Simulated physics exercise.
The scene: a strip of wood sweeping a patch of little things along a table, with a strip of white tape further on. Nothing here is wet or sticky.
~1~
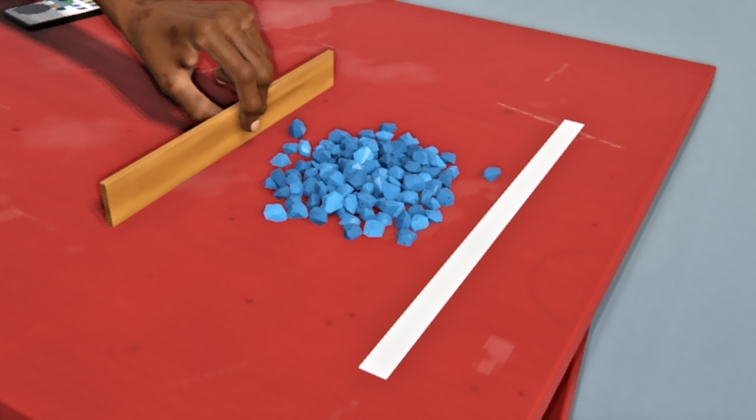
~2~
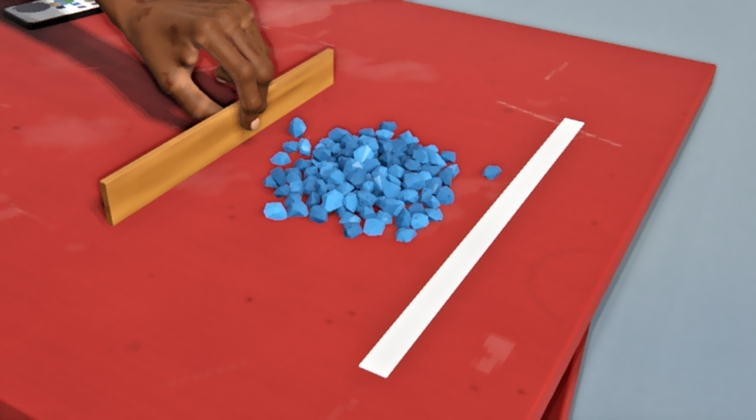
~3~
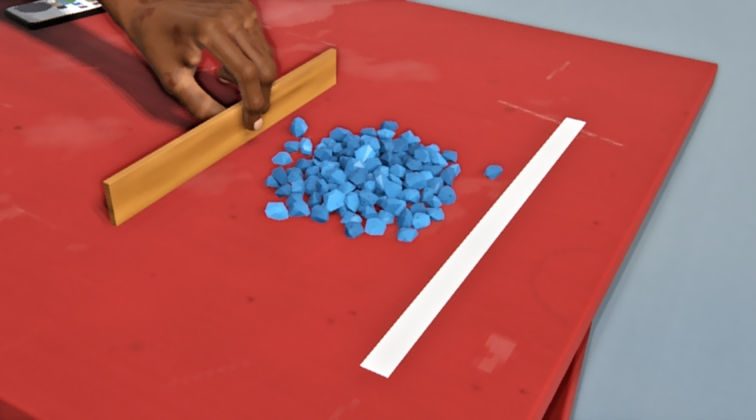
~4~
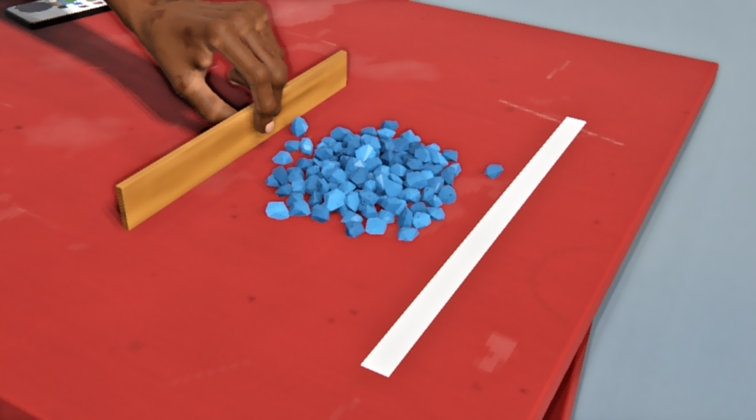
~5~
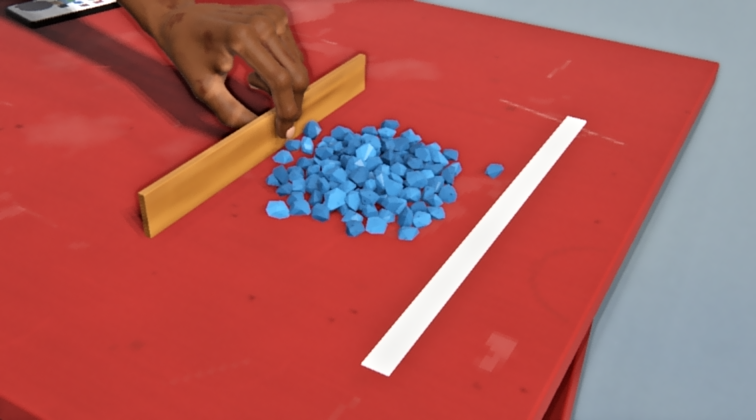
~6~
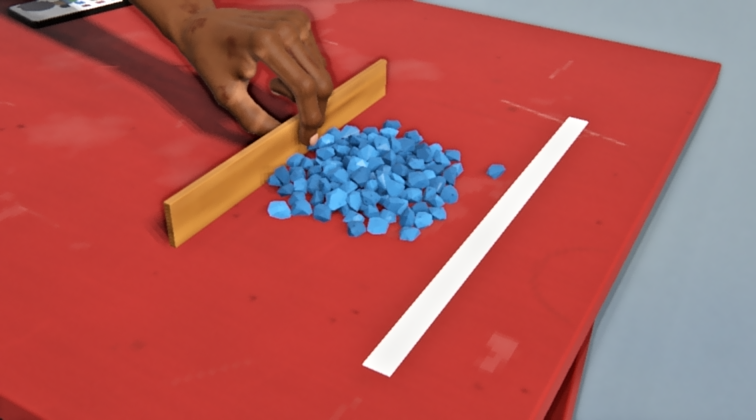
A strip of wood held by a hand slides right across a red table, nudging blue stones.
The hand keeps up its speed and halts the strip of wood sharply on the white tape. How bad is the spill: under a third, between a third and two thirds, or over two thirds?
Over the edge goes less than a third of it.
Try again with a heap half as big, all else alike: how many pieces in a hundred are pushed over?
Roughly 10 in a hundred.
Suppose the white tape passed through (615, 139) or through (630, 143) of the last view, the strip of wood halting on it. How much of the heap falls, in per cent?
In turn 60 and 80 in a hundred.
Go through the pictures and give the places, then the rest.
In the first picture, strip of wood at (127, 191), at rest; white tape at (568, 131), about a palm's width from the edge; edge at (614, 264); the heap at (373, 184), aquarium stones.
In the second picture, strip of wood at (127, 190), at rest.
In the third picture, strip of wood at (130, 190); the heap at (375, 182).
In the fourth picture, strip of wood at (142, 194).
In the fifth picture, strip of wood at (164, 201); the heap at (375, 181), a stray few pushed along.
In the sixth picture, strip of wood at (189, 210); white tape at (572, 128); edge at (618, 261); the heap at (377, 181), a small part pushed along.
Soon after the last picture, strip of wood still moving, near (403, 151); heap all on the table, its front near (506, 246).
A little later, strip of wood stopped at the white tape; heap a small part over the edge.
Later still, strip of wood stopped at the white tape; heap about a quarter over the edge.
At rest, strip of wood stopped at the white tape; heap about a quarter over the edge.
